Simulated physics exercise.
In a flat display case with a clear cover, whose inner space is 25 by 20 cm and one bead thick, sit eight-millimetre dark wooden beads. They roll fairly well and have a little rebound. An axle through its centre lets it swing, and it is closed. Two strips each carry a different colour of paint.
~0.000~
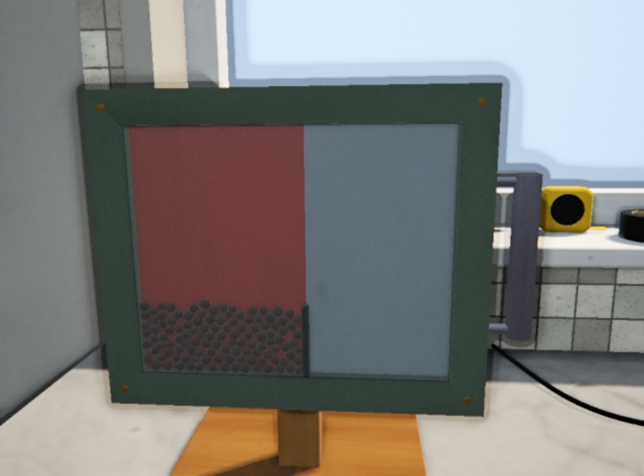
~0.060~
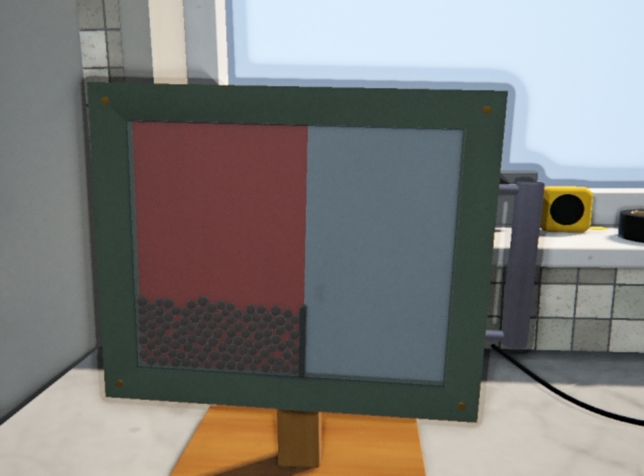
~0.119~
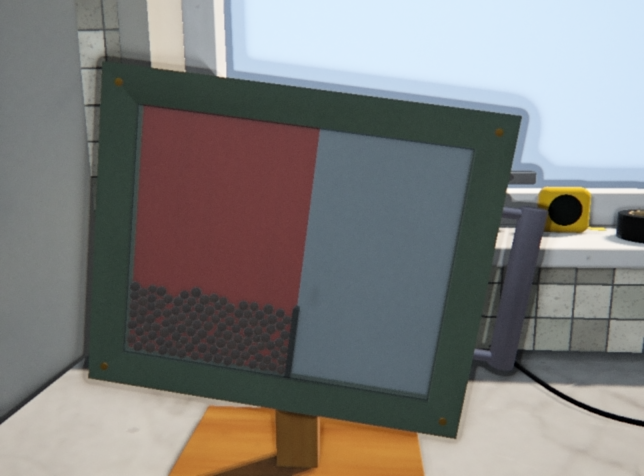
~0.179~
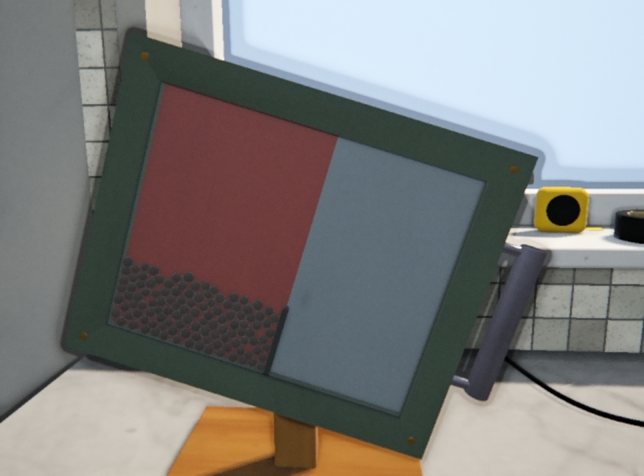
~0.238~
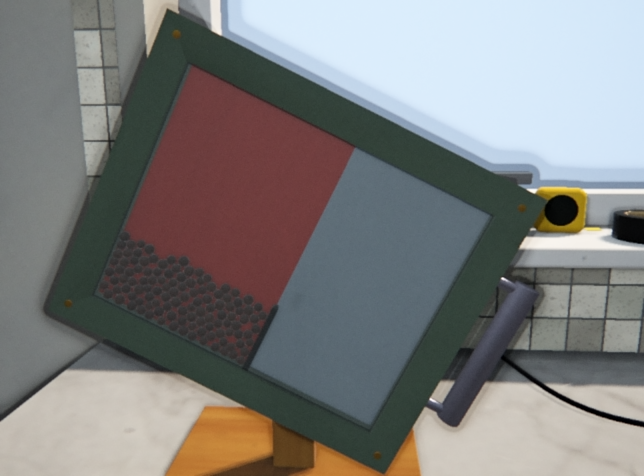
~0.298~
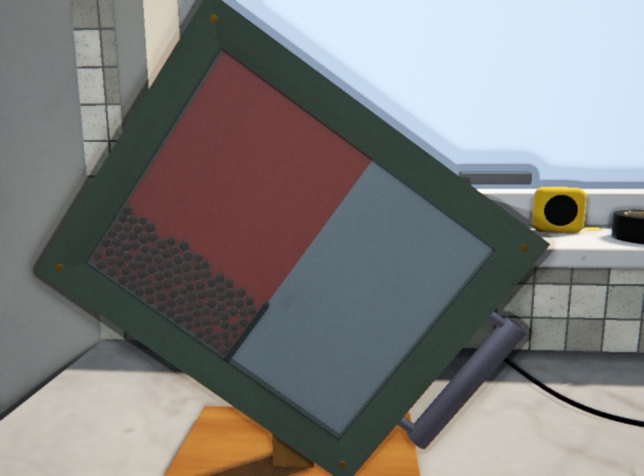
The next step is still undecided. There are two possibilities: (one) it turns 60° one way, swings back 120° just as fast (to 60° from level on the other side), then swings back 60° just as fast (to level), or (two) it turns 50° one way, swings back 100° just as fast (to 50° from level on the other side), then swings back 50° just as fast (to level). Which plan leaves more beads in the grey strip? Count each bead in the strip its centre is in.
Pick the former plan.
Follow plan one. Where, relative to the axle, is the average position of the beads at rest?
Left: About 5 cm; below: About 8 cm.
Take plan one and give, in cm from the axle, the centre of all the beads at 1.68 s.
Left: About 1 cm; below: About 9 cm.
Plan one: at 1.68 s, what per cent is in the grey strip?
Some 20 per cent.
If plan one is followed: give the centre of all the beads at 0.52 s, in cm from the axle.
8 cm left, 1 cm above.
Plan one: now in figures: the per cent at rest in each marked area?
At the end the red strip has 80 percent and the grey strip has 20 percent.
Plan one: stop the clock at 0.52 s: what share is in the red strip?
About 100 percent.
Plan one. At 0.52 s, it stands 60° clockwise; the beads' middle is 8 cm left of and 1 cm above the centre; red 100 %.
After 1.68 s, it stands 30° anticlockwise; the beads' middle is 1 cm left of and 9 cm below the centre; red 80 %, grey 20 %.
After 1.94 s, it stands level; the beads' middle is 5 cm left of and 7 cm below the centre; red 80 %, grey 20 %.
All still by 2.4 s, it stands level; red 80 %, grey 20 %.
Plan two would end with red 95 %, grey 5 %.
